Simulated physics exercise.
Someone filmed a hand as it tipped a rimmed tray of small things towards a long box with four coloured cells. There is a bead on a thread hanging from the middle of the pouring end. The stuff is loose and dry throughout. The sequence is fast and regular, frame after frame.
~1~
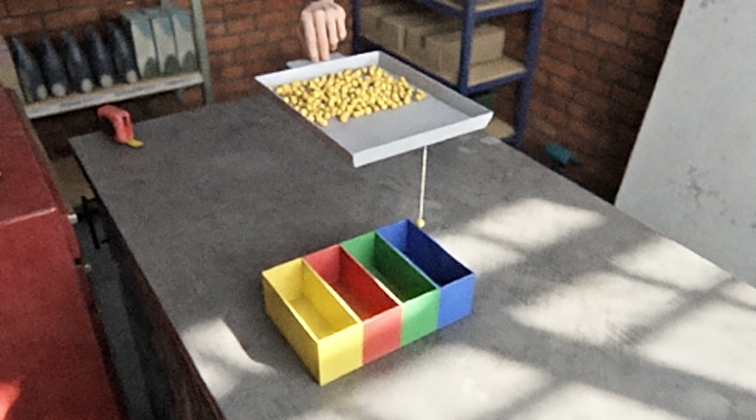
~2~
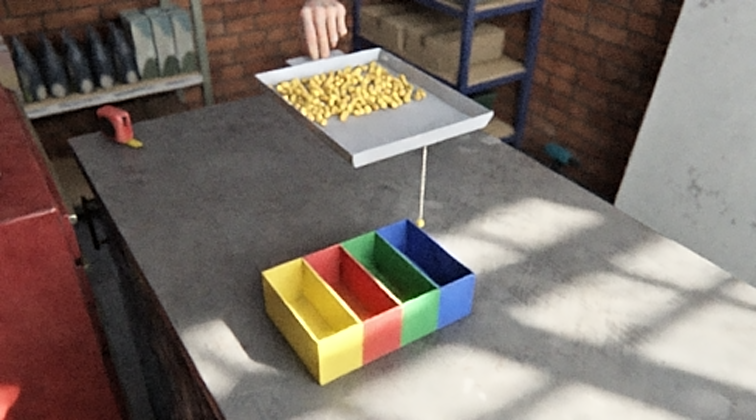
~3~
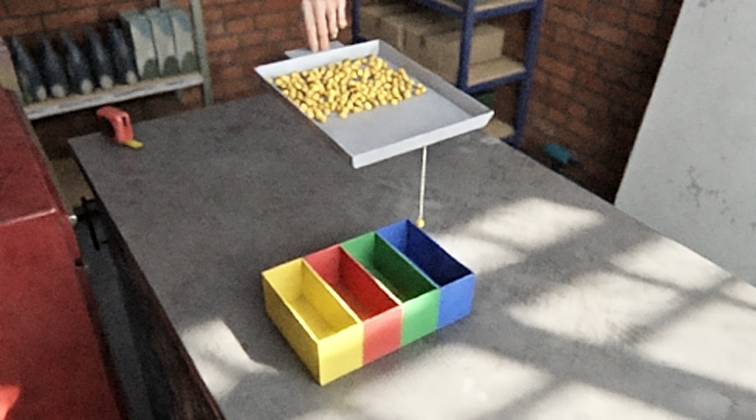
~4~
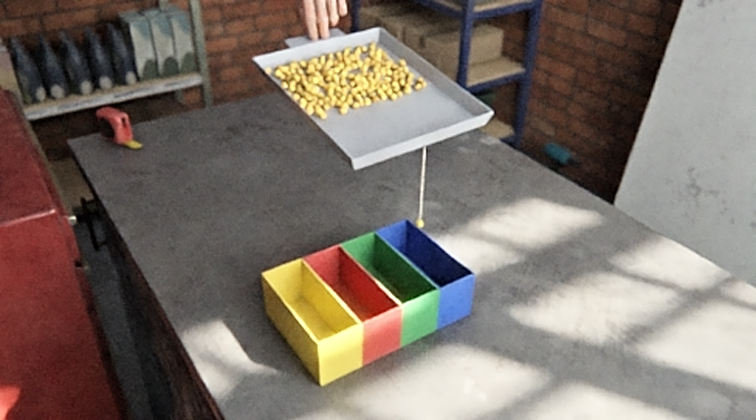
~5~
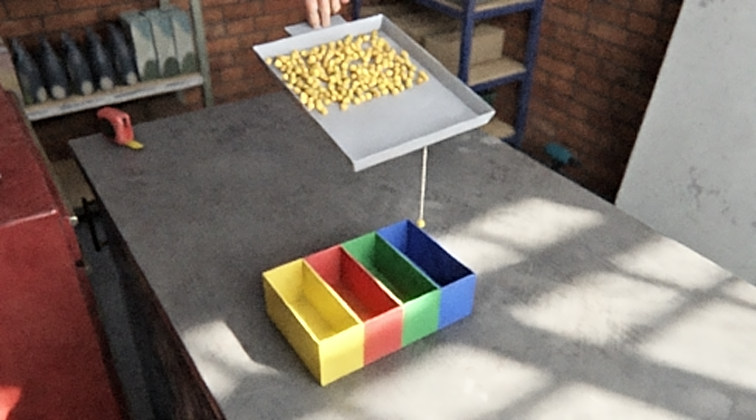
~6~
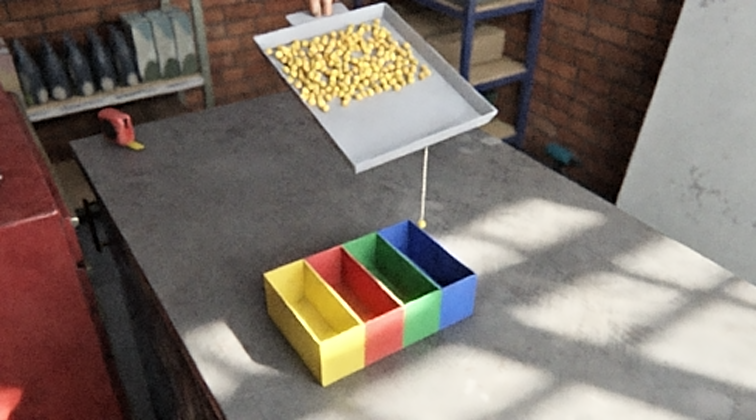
A hand steadily raising the back of a grey tray of yellow corn pieces above a box with four coloured cells.
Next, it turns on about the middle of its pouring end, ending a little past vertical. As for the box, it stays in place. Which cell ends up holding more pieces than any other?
The green cell ends up holding the most.
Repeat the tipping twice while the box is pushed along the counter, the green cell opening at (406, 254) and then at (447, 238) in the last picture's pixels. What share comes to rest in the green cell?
40% for the first placement, 10% for the second.
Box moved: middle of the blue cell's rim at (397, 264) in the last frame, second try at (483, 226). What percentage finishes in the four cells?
The first comes to 70 percent and the second to 90 percent.
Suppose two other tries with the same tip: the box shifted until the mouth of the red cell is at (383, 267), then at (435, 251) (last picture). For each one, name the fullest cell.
Run one gives the cell in red; run two gives yellow.
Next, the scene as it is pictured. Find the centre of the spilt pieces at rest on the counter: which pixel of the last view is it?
Its middle is at roughly (477, 299).
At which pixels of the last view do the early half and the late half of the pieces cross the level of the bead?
First roughly (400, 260), then roughly (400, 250).
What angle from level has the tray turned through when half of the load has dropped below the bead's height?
Roughly 110°.
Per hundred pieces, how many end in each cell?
Per cell: Yellow at 0 %, red at 20 %, green at 40 %, blue at 20 %.
Shortly afterwards, tray tipped steeply; the bulk on the tray; only a few in the green cell; a little falling or outside the box.
Next, tray tipped past a quarter turn; near half on the tray; a little in the green cell; a little in the blue cell; a little in the red cell; near a third falling or outside the box.
Some moments later, tray tipped past a quarter turn; near half in the green cell; near a quarter in the blue cell; near a quarter in the red cell; only a few in the yellow cell; a little falling or outside the box.
In the end, tray tipped past a quarter turn; near half in the green cell; near a quarter in the blue cell; near a quarter in the red cell; only a few in the yellow cell; a little outside the box.
